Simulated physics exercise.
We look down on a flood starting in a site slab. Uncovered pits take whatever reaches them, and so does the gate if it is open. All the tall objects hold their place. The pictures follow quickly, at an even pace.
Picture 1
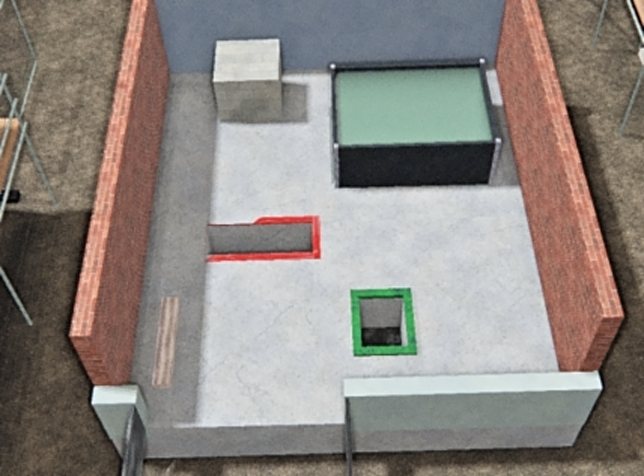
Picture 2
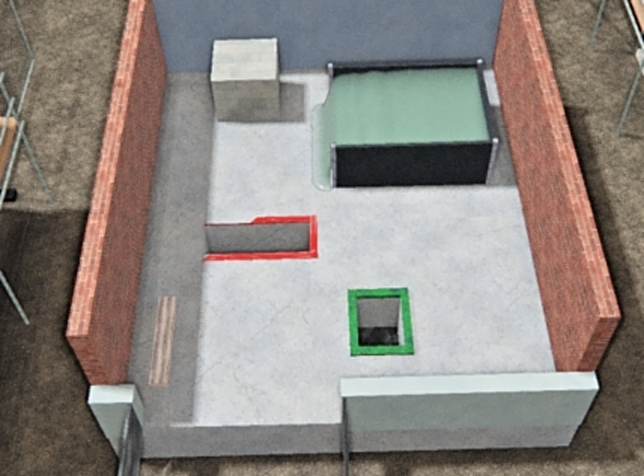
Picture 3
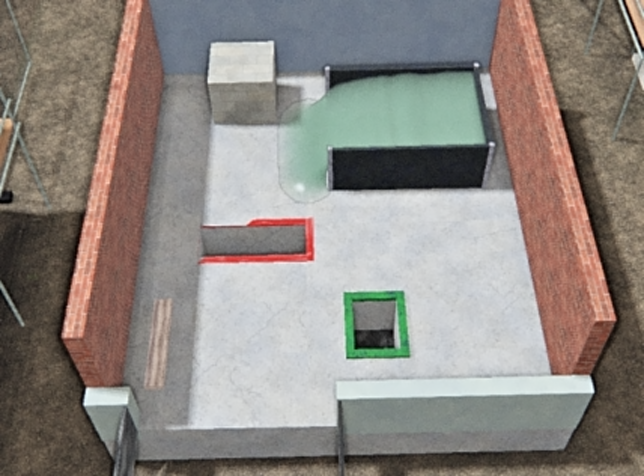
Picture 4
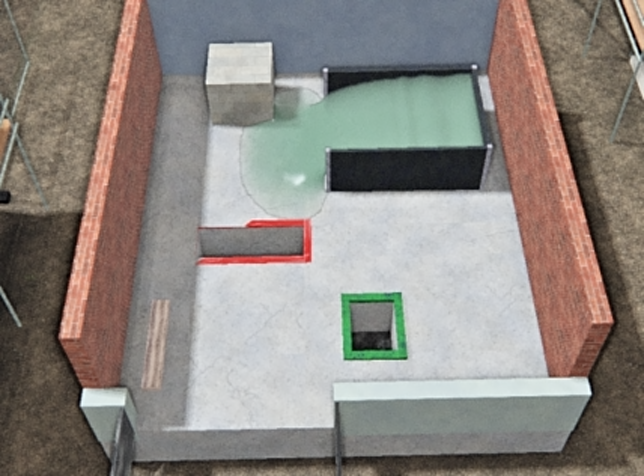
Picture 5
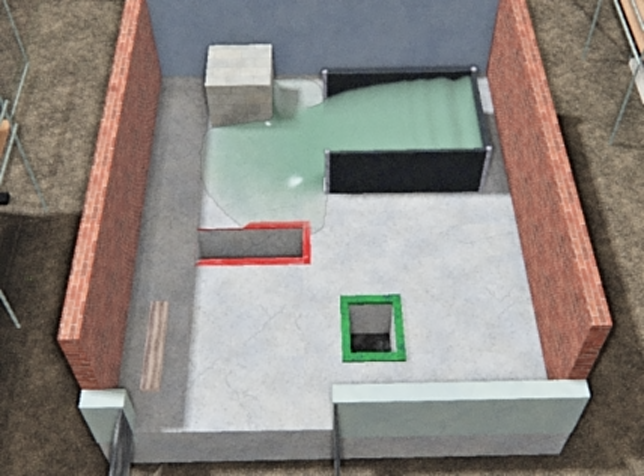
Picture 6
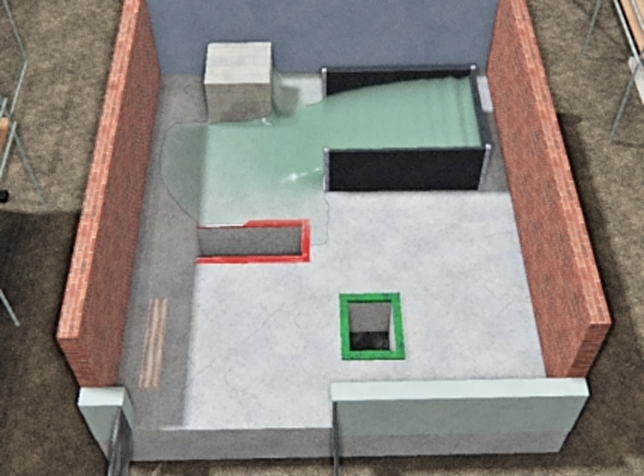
Greenish water poured out of the open left side of a dark tank and spread left across the pale slab, flowing past the concrete block and reaching the edge of the red-outlined pit.
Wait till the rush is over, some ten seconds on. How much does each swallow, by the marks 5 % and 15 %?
The gate takes over 15 %; the green pit takes under 5 %; the red pit takes over 15 %.
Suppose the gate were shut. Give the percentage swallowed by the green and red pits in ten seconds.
Roughly, in per cent: Green 4, red 35.
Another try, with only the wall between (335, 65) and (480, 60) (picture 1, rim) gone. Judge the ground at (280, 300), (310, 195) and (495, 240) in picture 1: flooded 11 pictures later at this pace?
One after the other: Dry, awash, wet.
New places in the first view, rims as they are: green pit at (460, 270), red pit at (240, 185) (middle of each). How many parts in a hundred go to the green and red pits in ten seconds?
In per cent: Green 0, red 55.
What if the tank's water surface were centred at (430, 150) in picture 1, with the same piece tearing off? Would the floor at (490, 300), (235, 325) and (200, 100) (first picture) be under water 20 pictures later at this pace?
In that order: No water, awash, awash.
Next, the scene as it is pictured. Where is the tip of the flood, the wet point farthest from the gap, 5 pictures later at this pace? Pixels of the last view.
At about (133, 279).
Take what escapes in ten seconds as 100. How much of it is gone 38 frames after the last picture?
Roughly 70 per cent.
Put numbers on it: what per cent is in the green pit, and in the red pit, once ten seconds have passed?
In turn 0 and 34 per cent.
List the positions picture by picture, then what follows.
In the first picture, still water in the open tank at (412, 107).
In the second picture, water pours out at (334, 131) and has run to (326, 105).
In the third picture, water pours out at (331, 137) and has run to (299, 198).
In the fourth picture, the front is at (276, 95), out from the gap at (329, 141).
In the fifth picture, water pours out at (328, 143) and has run to (208, 137).
In the sixth picture, the front is at (165, 159), out from the gap at (327, 142).
A moment on, water covers 30 % of the floor; the gate 0 %, the green pit 0 %, the red pit 2 %.
Next, water covers 45 % of the floor; the gate 0 %, the green pit 0 %, the red pit 5 %.
Then, water covers 60 % of the floor; the gate 4 %, the green pit 0 %, the red pit 11 %.
Later, water covers 75 % of the floor; the gate 16 %, the green pit 0 %, the red pit 24 %.
In the end, water covers 80 % of the floor; the gate 23 %, the green pit 0 %, the red pit 34 %.
